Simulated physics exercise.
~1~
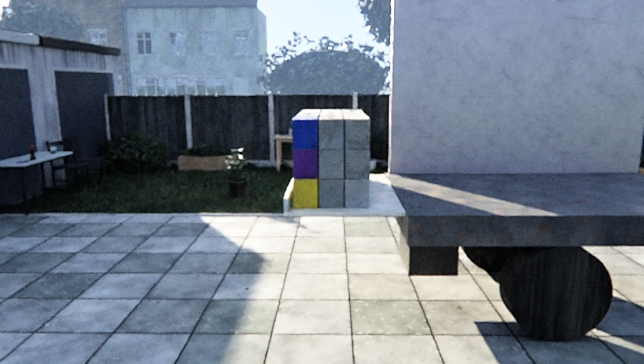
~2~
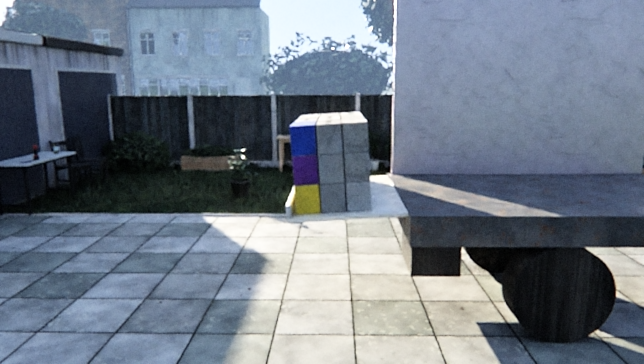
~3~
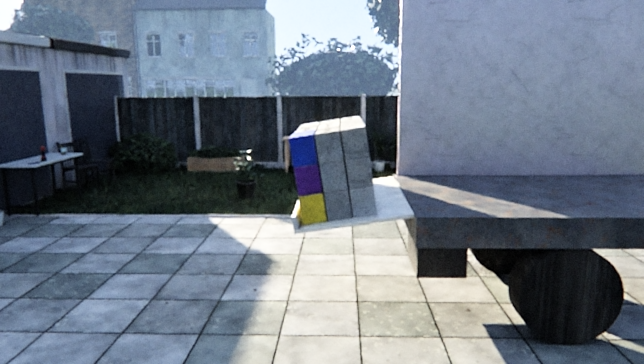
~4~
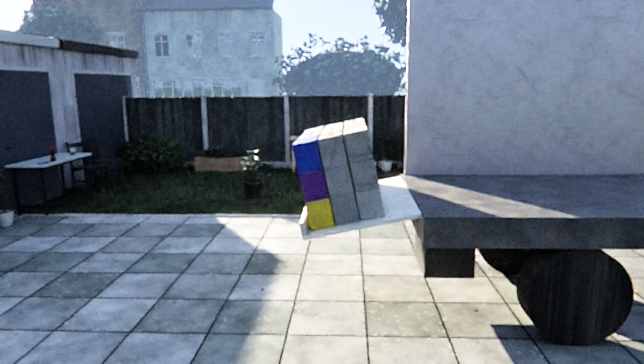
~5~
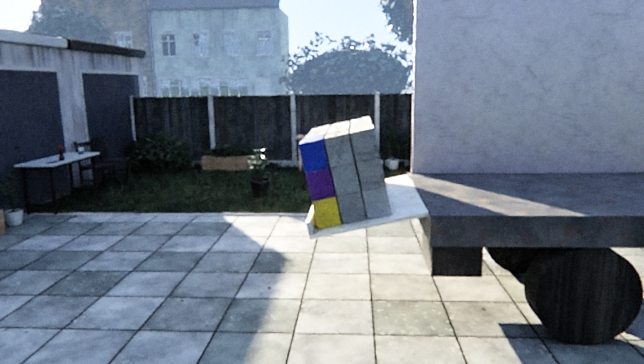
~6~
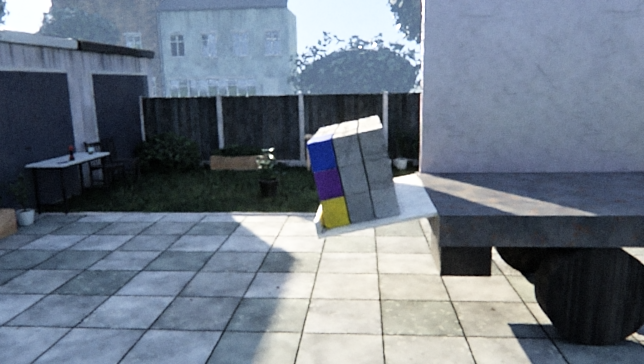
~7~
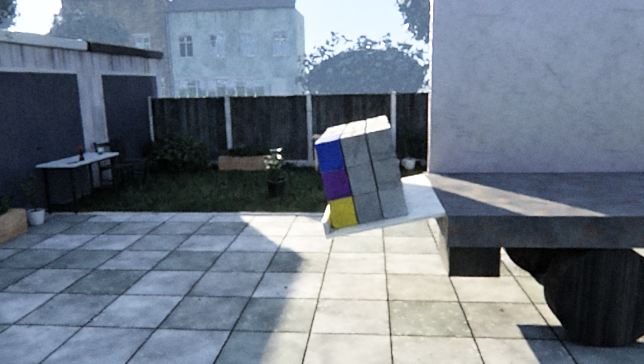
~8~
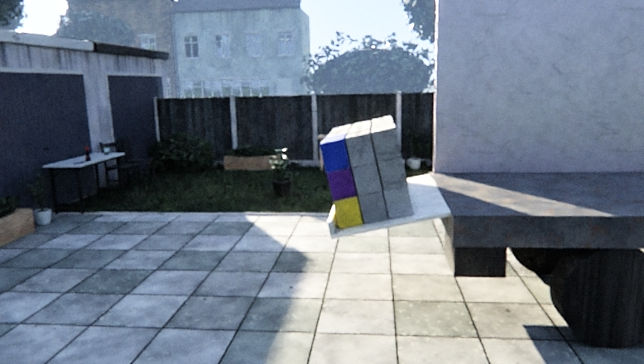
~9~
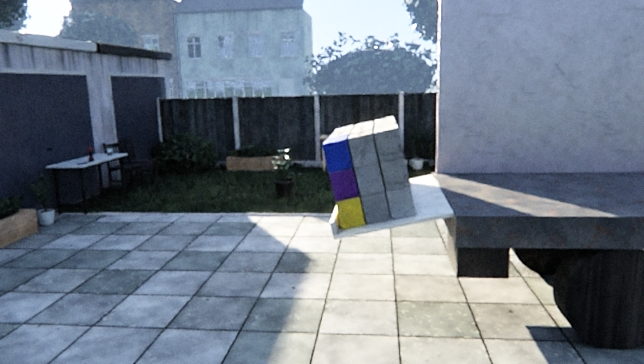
Tail lift on a lorry tilting down at its outer edge, the stacked concrete blocks leaning with it and all staying aboard.
